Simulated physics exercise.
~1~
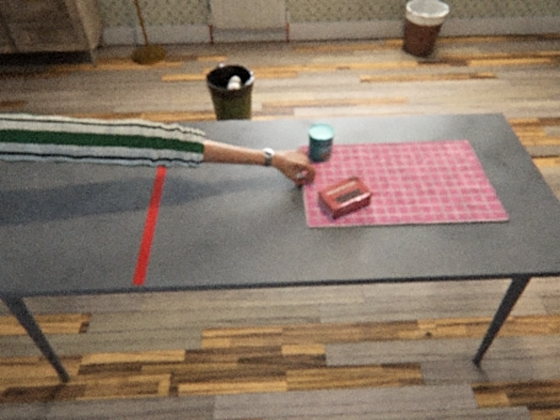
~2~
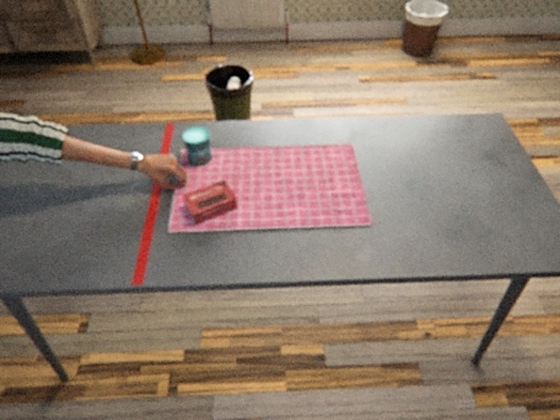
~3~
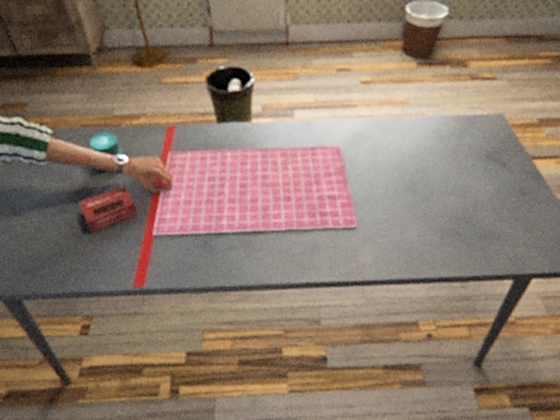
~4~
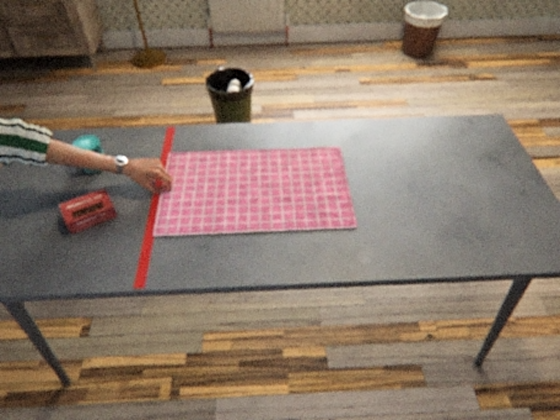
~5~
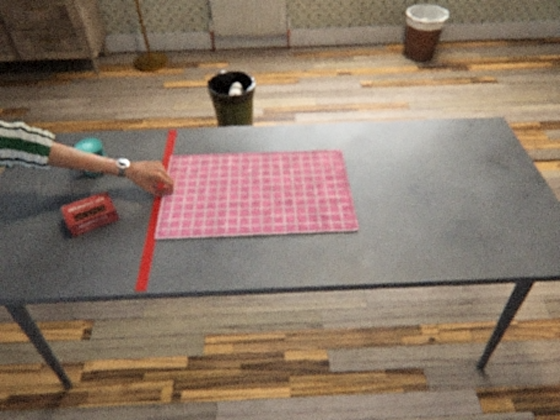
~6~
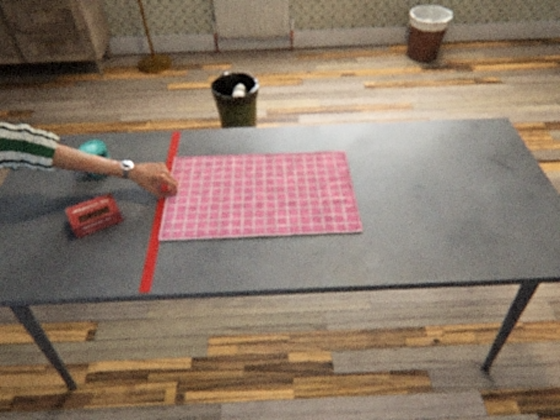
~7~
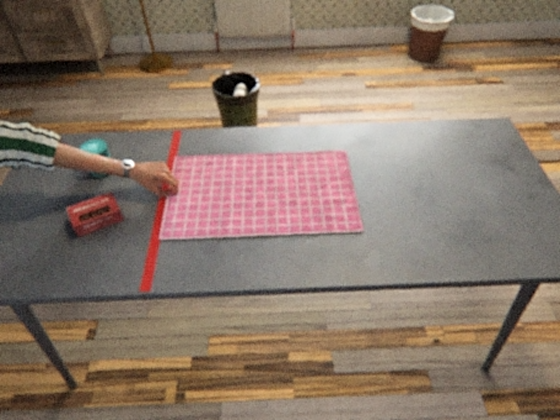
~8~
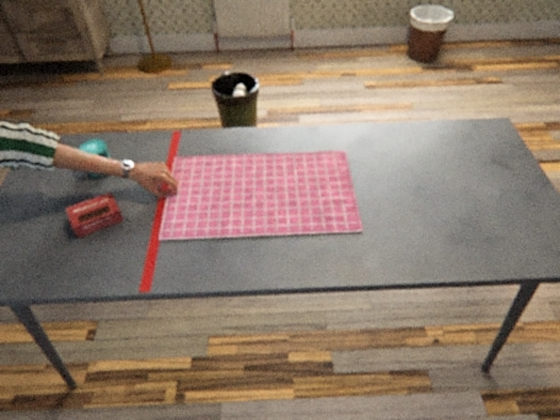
A hand drags a pink mat left to red tape, and both items slide off ahead.
